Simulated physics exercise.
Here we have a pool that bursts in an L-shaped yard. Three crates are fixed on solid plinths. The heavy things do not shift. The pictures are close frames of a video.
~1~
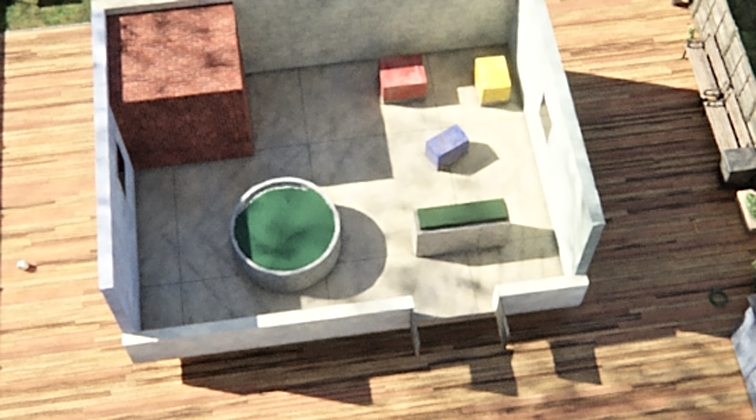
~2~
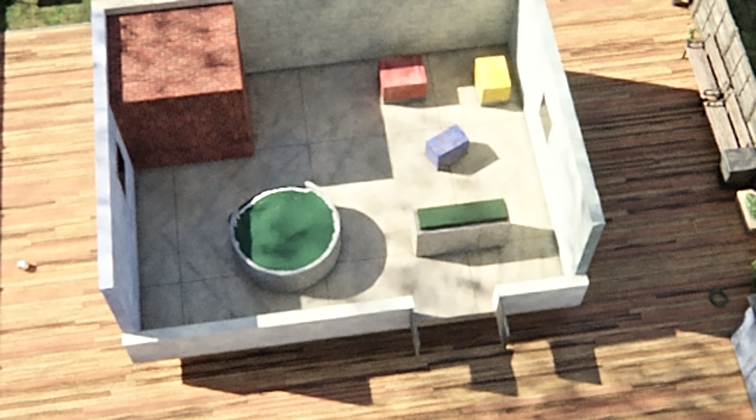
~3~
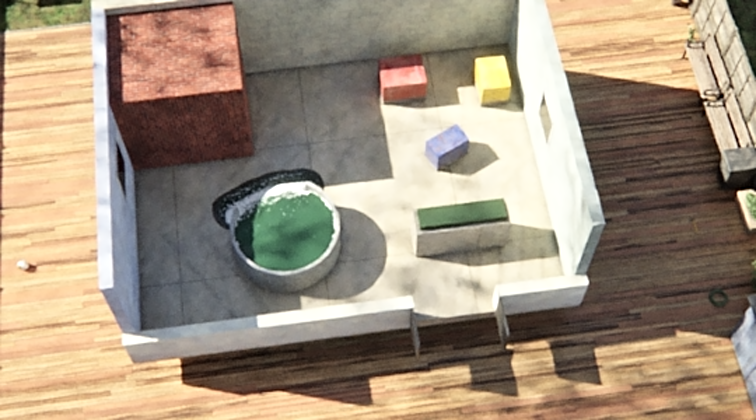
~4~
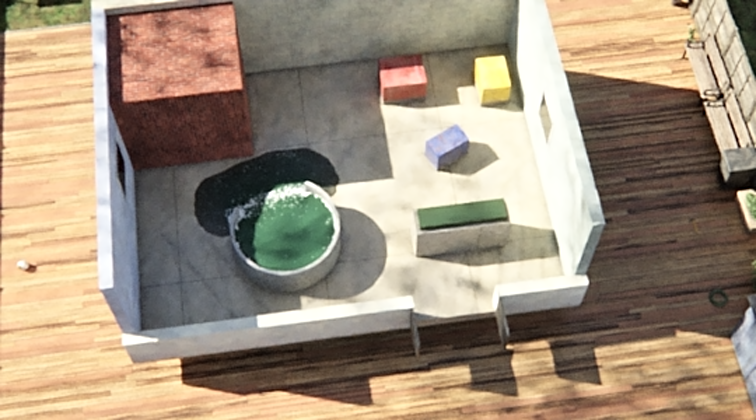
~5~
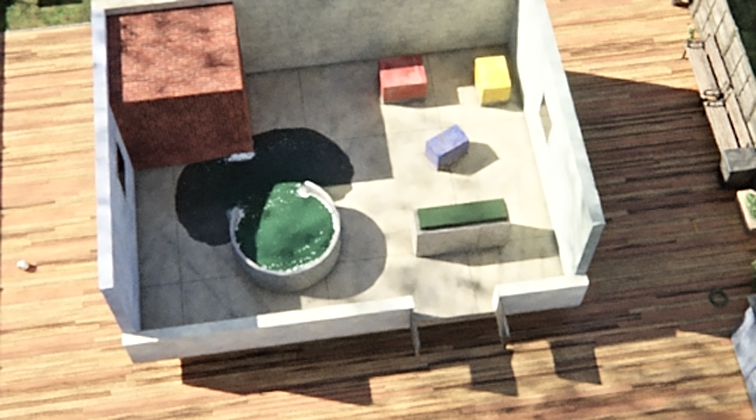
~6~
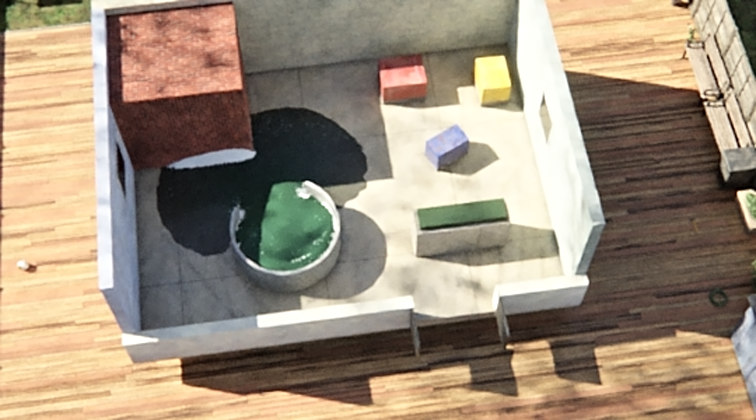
The clip opens on a round, green-filled tank standing whole and still in a walled yard with colored blocks and a brick structure. The tank's far side breaks open, and dark liquid pours out, spreading behind it in a widening pool that reaches the base of the brick structure.
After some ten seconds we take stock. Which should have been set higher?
In the end: The blue crate gets wet; the yellow crate gets wet; the red crate gets wet.
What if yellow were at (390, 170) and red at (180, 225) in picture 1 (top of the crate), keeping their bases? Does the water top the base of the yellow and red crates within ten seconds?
One by one: The yellow one stays dry, the red one is wetted.
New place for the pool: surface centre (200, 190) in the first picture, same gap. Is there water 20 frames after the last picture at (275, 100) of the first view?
Verdict: Clear.
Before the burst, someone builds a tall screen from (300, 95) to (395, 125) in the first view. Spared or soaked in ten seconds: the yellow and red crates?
My reading: The yellow crate escapes it; the red crate gets wet.
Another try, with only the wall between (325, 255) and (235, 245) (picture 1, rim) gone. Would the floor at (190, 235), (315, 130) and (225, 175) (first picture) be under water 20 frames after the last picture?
In turn: Flooded, not flooded, covered.
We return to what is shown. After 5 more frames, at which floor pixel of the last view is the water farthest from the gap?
Roughly at (350, 64).
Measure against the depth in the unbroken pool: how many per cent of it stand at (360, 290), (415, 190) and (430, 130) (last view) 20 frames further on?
In that order: 0, 0 and 2 per cent.
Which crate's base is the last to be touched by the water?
That is the yellow crate.
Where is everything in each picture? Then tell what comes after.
The round tank at (285, 227) is whole and still, in the first frame.
Water pours out on the round tank's far side and has run to a hidden place, in the second frame.
The front is at (318, 181), out from the gap on the round tank's far side, in the third frame.
The front is at (200, 191), out from the gap on the round tank's far side, in the fourth frame.
Water pours out on the round tank's far side and has run to (187, 171), in the fifth frame.
The front is at (165, 167), out from the gap on the round tank's far side, in the sixth frame.
A moment on, water covers 30 % of the floor; the blue crate not reached, the yellow crate not reached, the red crate water round its plinth.
Next, water covers 35 % of the floor; the blue crate water round its plinth, the yellow crate not reached, the red crate water round its plinth.
Then, water covers 50 % of the floor; the blue crate water round its plinth, the yellow crate water round its plinth, the red crate water round its plinth.
Later, water covers 90 % of the floor; the blue crate water round its plinth, the yellow crate water round its plinth, the red crate water round its plinth.
In the end, water covers 100 % of the floor; the blue crate was topped, the yellow crate was topped, the red crate was topped.
